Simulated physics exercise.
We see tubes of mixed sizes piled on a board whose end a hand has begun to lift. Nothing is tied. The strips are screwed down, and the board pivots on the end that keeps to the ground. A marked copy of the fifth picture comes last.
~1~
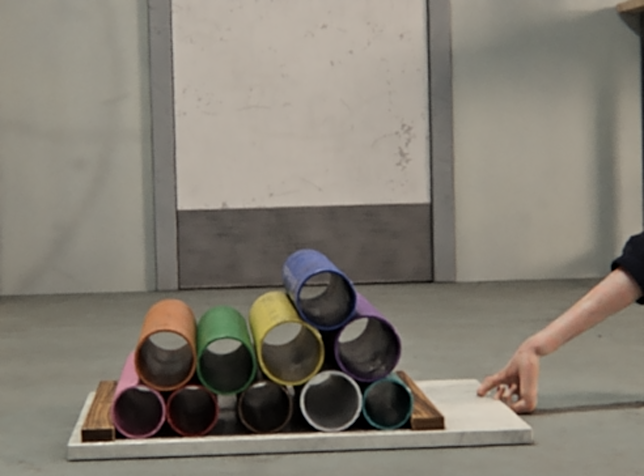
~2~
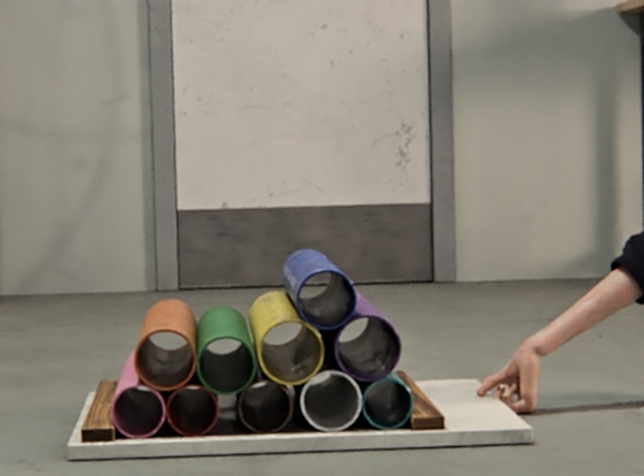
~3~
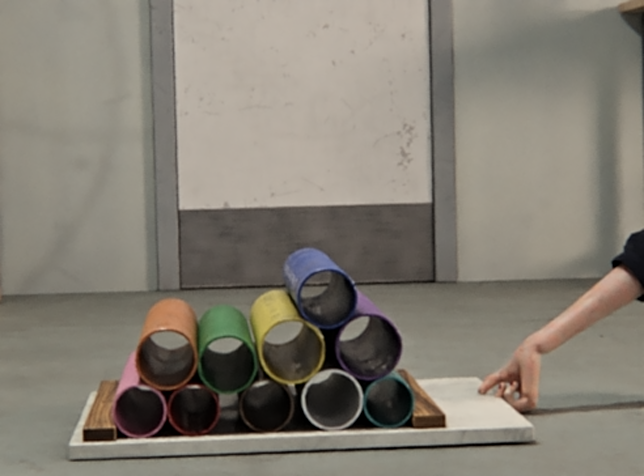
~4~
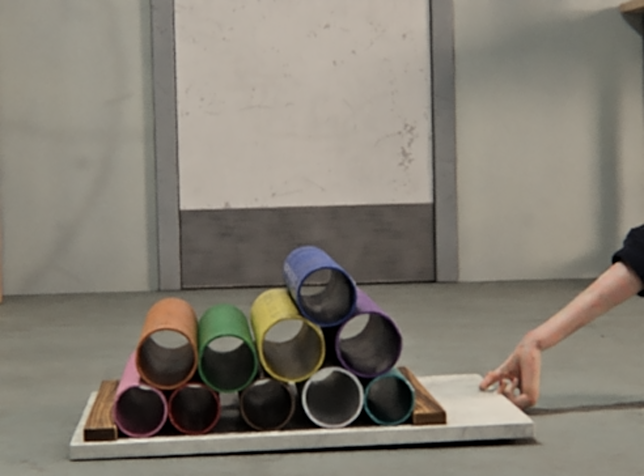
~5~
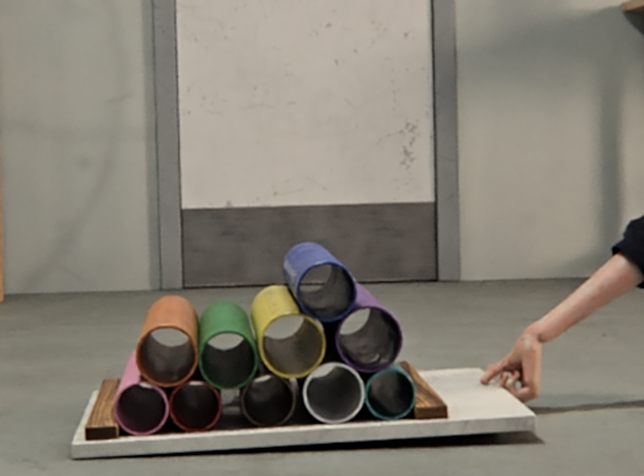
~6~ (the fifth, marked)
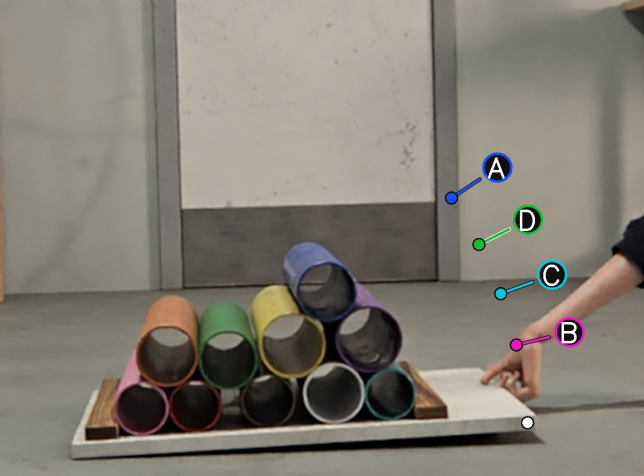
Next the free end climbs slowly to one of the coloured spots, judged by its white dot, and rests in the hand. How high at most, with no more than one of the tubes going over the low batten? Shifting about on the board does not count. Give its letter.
It can be raised to B.
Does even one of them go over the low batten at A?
At A: Yes.
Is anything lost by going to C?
Yes, at C.
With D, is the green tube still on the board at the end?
The green tube: No.
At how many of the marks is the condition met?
One of the four.
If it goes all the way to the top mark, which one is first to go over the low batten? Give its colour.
First is the orange one.
On the marked copy, A at (451, 198); B at (516, 345); C at (501, 294); D at (479, 244); the white dot at (527, 423).
Following B. Soon after the start, board at 11°.
Later, board at 12°.
In the end, board at 12°, none over the low batten.
As for the rest, A ten over the low batten; C four over the low batten (orange, yellow, green, blue); D four over the low batten (orange, yellow, green, blue).
